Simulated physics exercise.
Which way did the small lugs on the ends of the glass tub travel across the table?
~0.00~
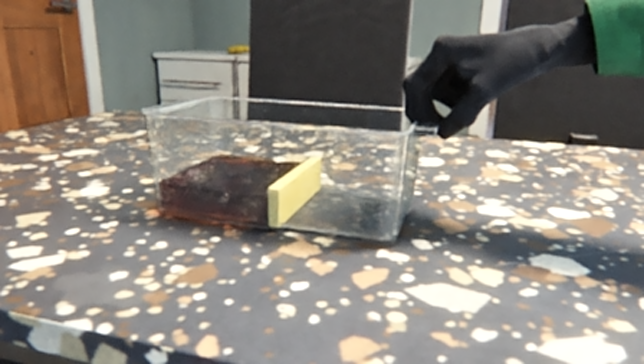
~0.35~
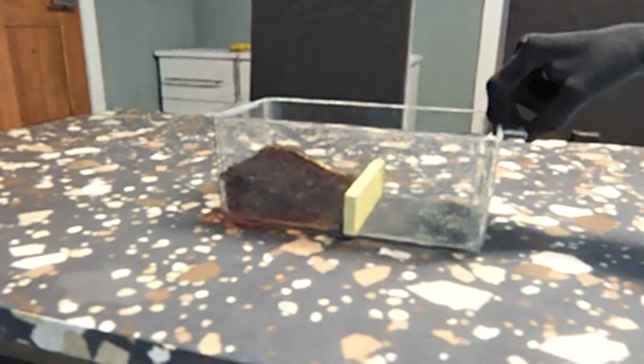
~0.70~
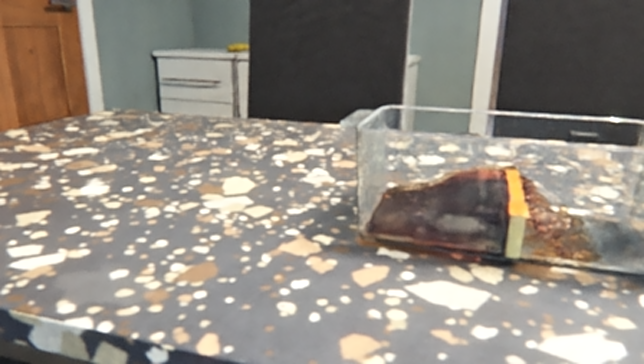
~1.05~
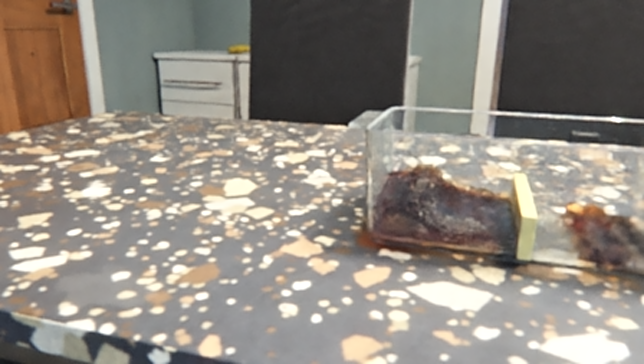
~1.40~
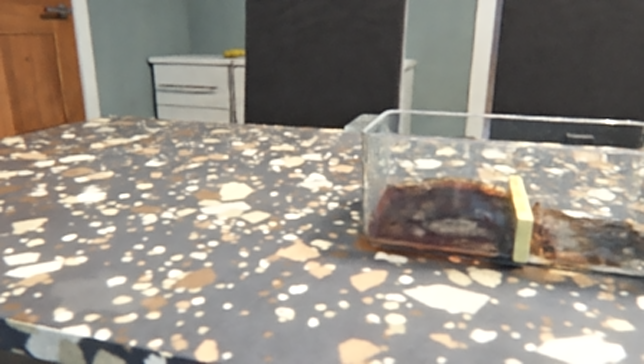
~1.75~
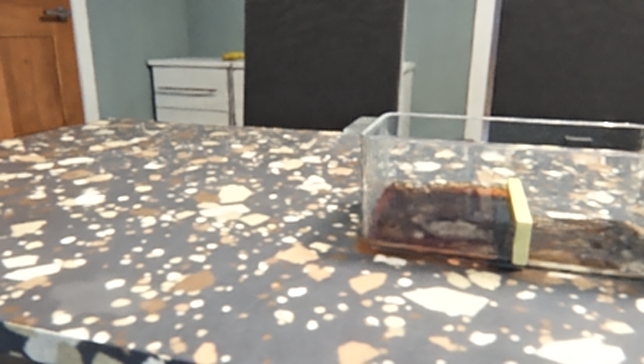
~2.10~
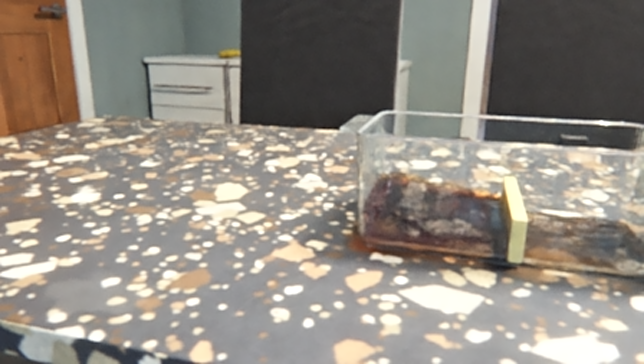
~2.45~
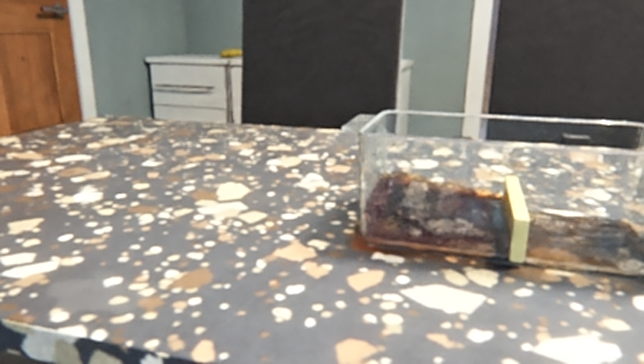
The lugs moved to the right along with the tub as the gloved hand pulled it.
Dark brown tea sloshed over the pale yellow divider in a clear glass tub as a black-gloved hand pulled the tub rightwards across a speckled tabletop. The tub stopped, and the tea settled with some now lying on the right side.
